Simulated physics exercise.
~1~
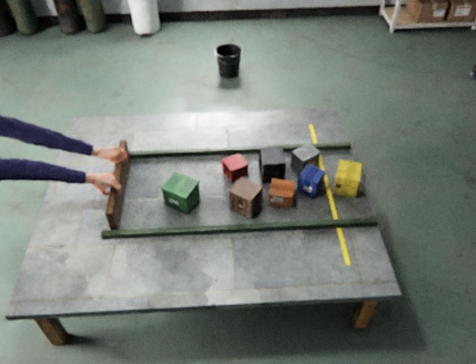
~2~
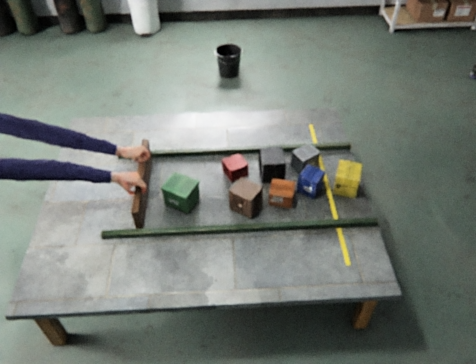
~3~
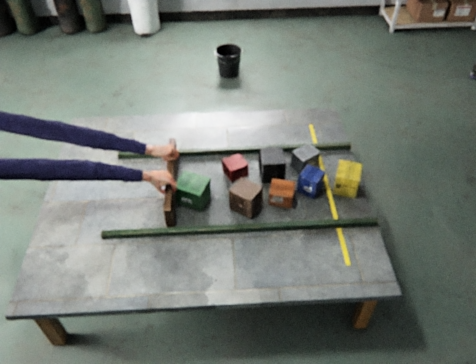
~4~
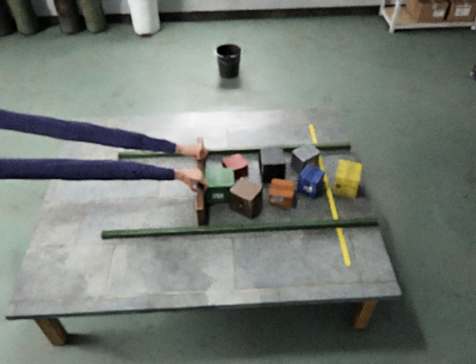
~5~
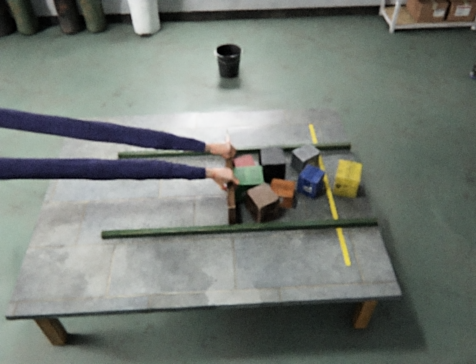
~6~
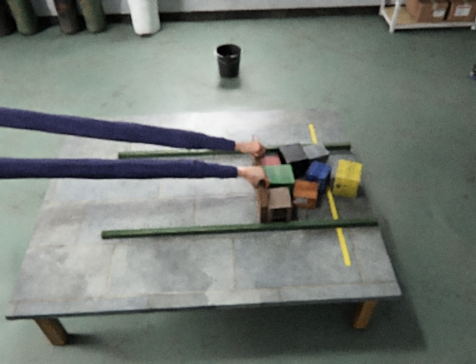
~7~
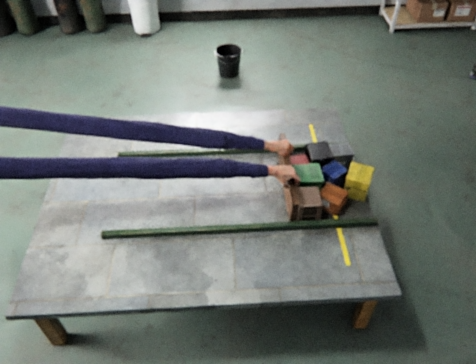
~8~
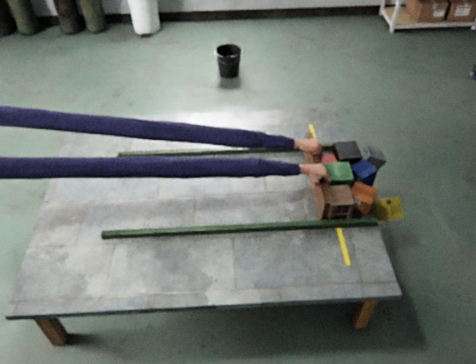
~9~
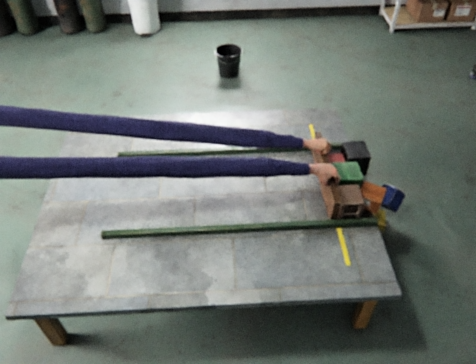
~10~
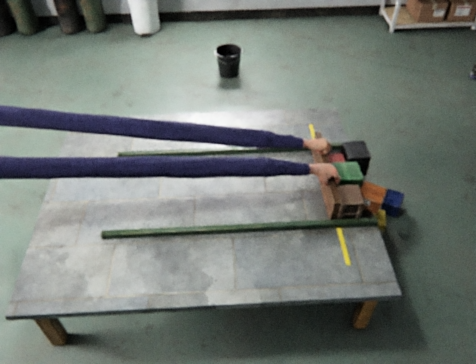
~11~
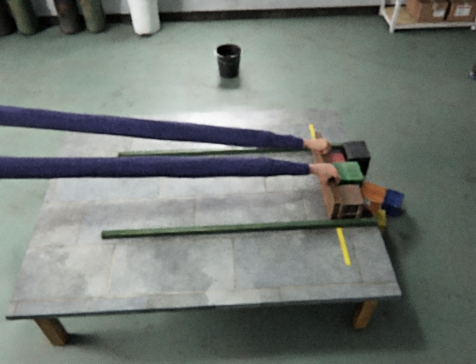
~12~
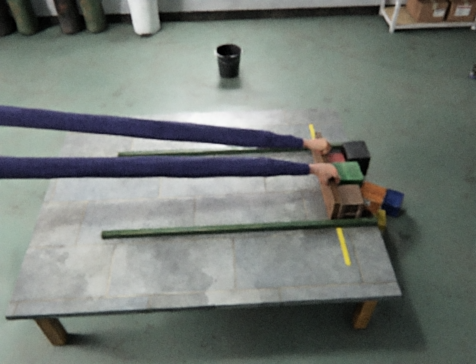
To begin with, two hands in dark blue sleeves hold an upright brown plank at the left of a grey table, between two green rails, with a scatter of coloured boxes ahead of it and yellow tape near the right edge. The hands push the plank steadily right, and it meets the green box first. The green box is carried into the brown and red ones, and soon the whole group bunches together and slides toward the edge. The yellow box tips off first, and blue and grey ones leave the table too. The plank stops by the tape, with the green, brown and red boxes still against it and the orange one at the edge.
